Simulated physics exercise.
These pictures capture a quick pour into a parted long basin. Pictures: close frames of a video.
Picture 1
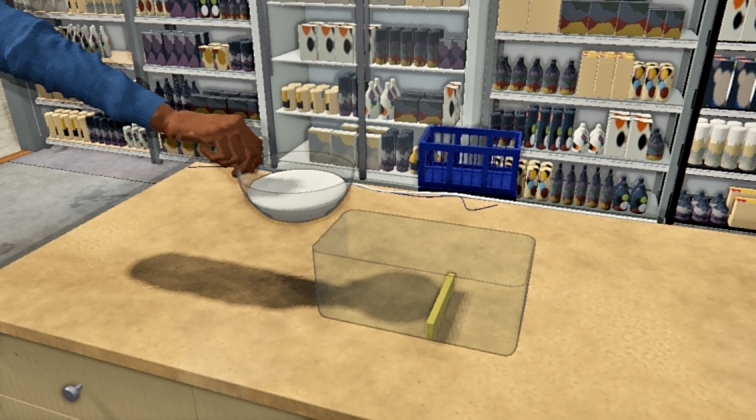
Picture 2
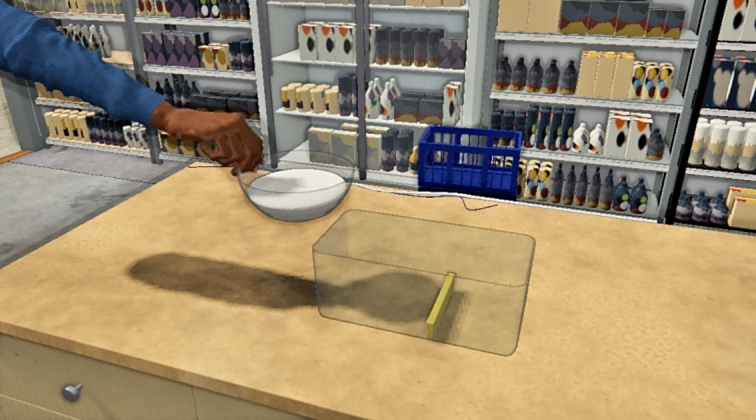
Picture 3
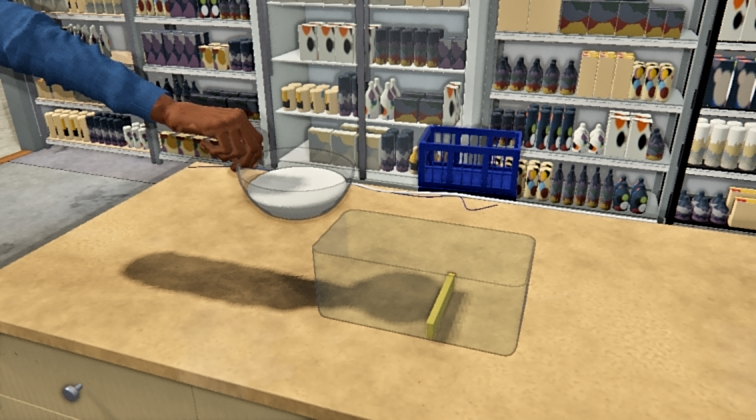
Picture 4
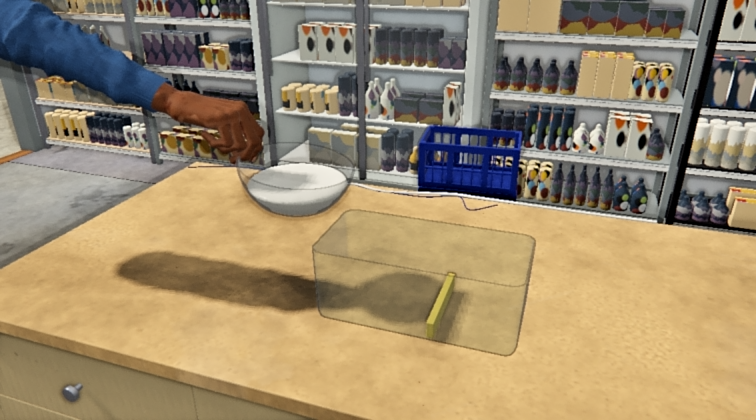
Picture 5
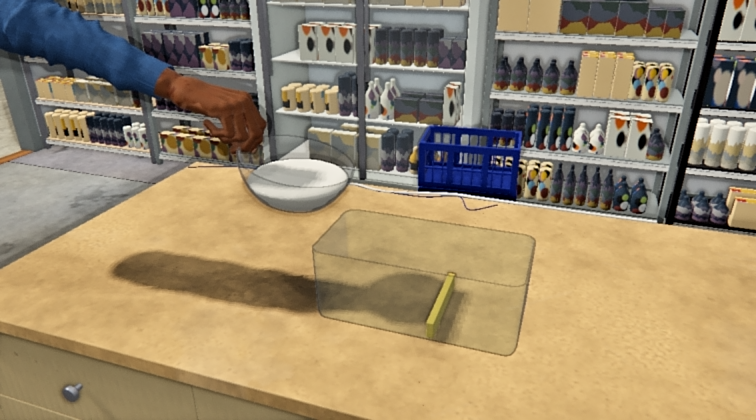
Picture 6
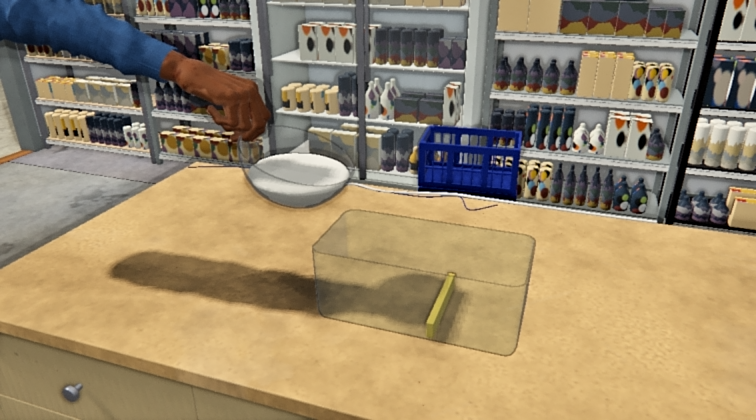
A hand slowly tilts a clear bowl of white liquid behind a clear long basin.
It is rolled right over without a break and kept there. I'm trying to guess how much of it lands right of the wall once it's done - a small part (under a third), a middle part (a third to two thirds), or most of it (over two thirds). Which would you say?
I'd say a small part, under a third.
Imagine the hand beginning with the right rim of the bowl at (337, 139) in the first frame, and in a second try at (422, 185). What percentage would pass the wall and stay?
It comes out at around 20 percent and then around 65 percent.
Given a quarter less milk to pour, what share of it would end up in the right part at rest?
My estimate is about 20 percent.
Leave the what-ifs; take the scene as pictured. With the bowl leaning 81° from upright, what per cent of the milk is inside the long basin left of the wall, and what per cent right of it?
About 10 per cent left, 0 per cent right.
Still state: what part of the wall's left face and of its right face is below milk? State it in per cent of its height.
I get 60 % for the left and 30 % for the right.
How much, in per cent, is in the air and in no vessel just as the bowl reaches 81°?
It works out to about 50 percent.
A moment on, the bowl is tipped on its side and 37 per cent is still to pour, 12 is left of the wall and 0 right of it.
Next, the bowl is tipped right over and 0 per cent is still to pour, 85 is left of the wall and 9 right of it.
Then the bowl is tipped right over and 0 per cent is still to pour, 81 is left of the wall and 16 right of it.
Later the bowl is tipped right over and 0 per cent is still to pour, 76 is left of the wall and 22 right of it.
At rest 76 per cent lies left of the wall, 22 right of it and 3 outside.
